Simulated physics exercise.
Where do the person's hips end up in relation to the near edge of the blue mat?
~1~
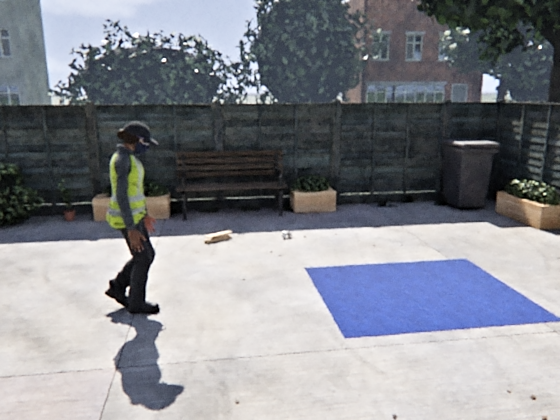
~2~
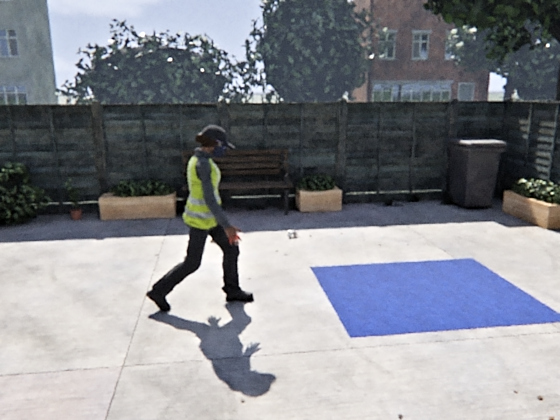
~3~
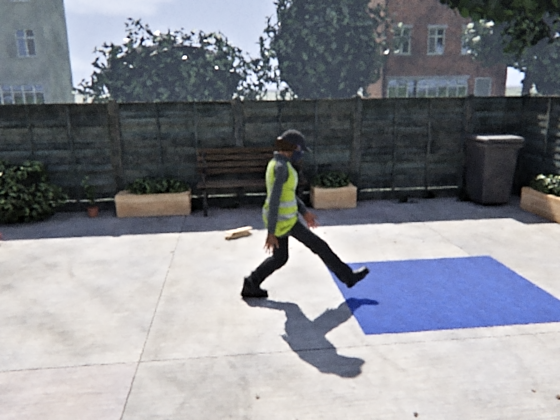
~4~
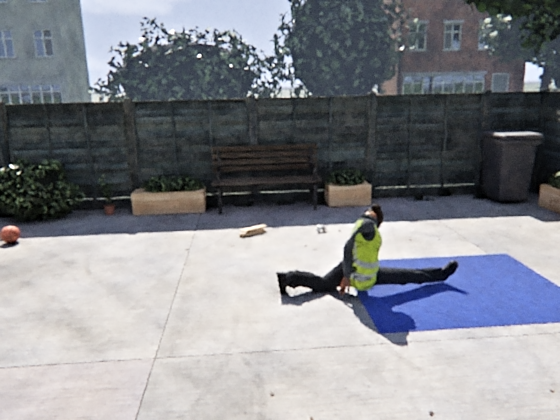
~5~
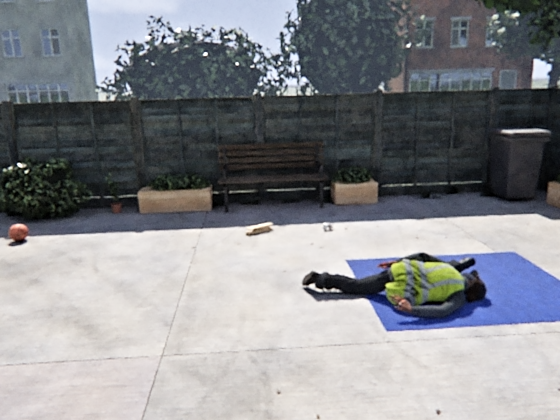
The hips end up past the near edge, over the blue mat, with a leg trailing back onto the concrete.
